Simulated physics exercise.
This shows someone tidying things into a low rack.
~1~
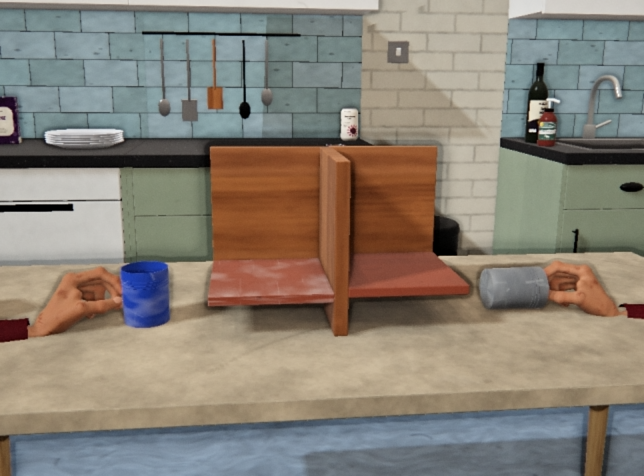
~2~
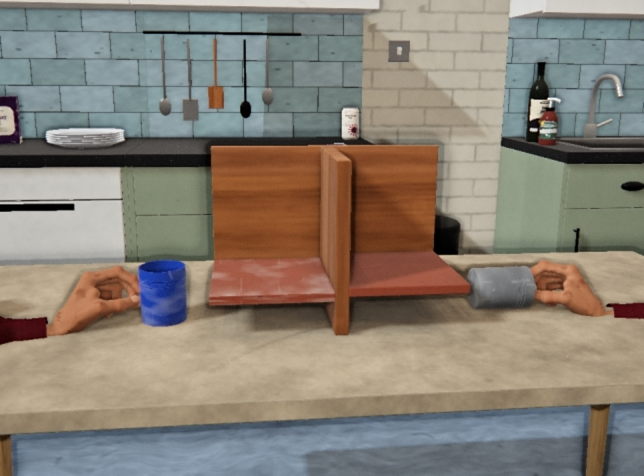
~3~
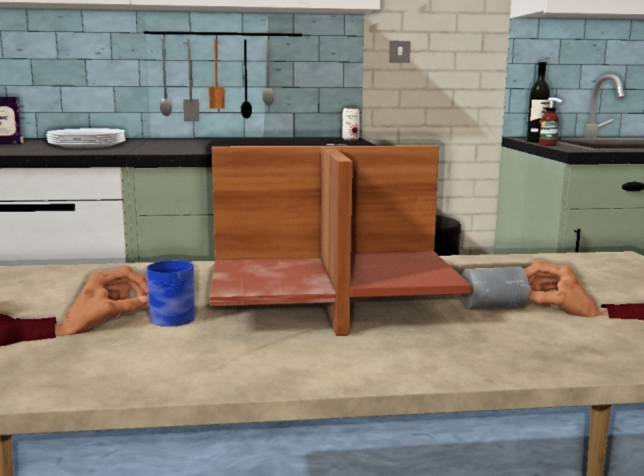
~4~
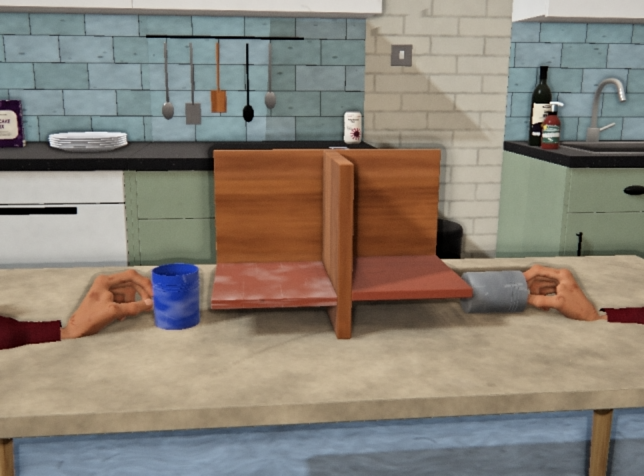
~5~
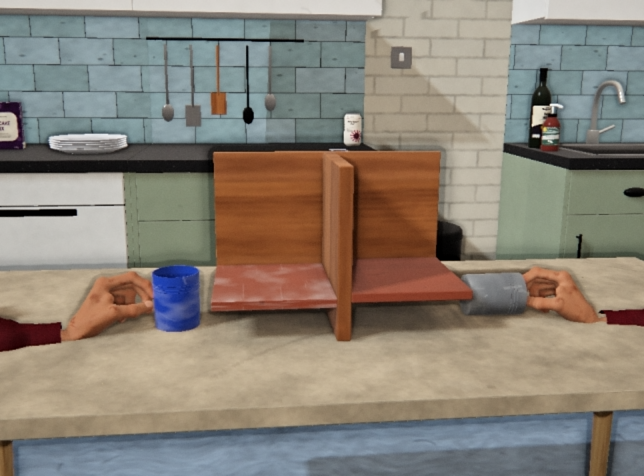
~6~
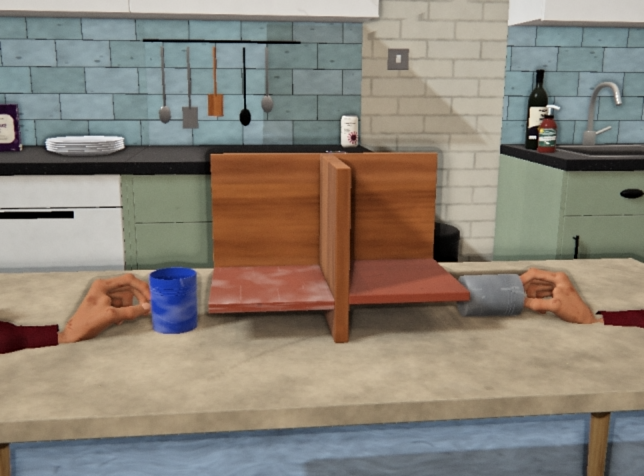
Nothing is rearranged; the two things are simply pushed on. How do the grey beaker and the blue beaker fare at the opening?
As it turns out, the grey beaker stops at the shelf, the blue beaker stops at the shelf.
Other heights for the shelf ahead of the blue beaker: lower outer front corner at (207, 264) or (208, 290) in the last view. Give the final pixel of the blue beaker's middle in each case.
Resting at (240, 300) and (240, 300).
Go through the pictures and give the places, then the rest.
In the first frame, hands sliding the things forward; grey beaker (513, 288); blue beaker (146, 294); shelf (333, 235).
In the second frame, hands sliding the things forward; blue beaker (163, 293); shelf (334, 234).
In the third frame, hands sliding the things forward; grey beaker (494, 289); shelf (334, 235).
In the fourth frame, hands sliding the things forward; blue beaker (176, 296); shelf (336, 238).
In the fifth frame, hands sliding the things forward; grey beaker (492, 294); shelf (336, 240).
In the sixth frame, hands sliding the things forward; grey beaker (489, 296); blue beaker (174, 300); shelf (333, 242).
Then, 0.18 s after the last picture, grey beaker sliding up to the opening near (486, 296); blue beaker sliding up to the opening near (178, 300).
Then, 0.24 s after the last picture, grey beaker sliding up to the opening near (480, 296); blue beaker sliding up to the opening near (184, 300).
Then, 0.54 s after the last picture, grey beaker stopped at the opening near (476, 296); blue beaker stopped at the opening near (188, 300).
At rest, the grey beaker catches on the edge, near (476, 296); the blue beaker catches on the edge, near (188, 300).
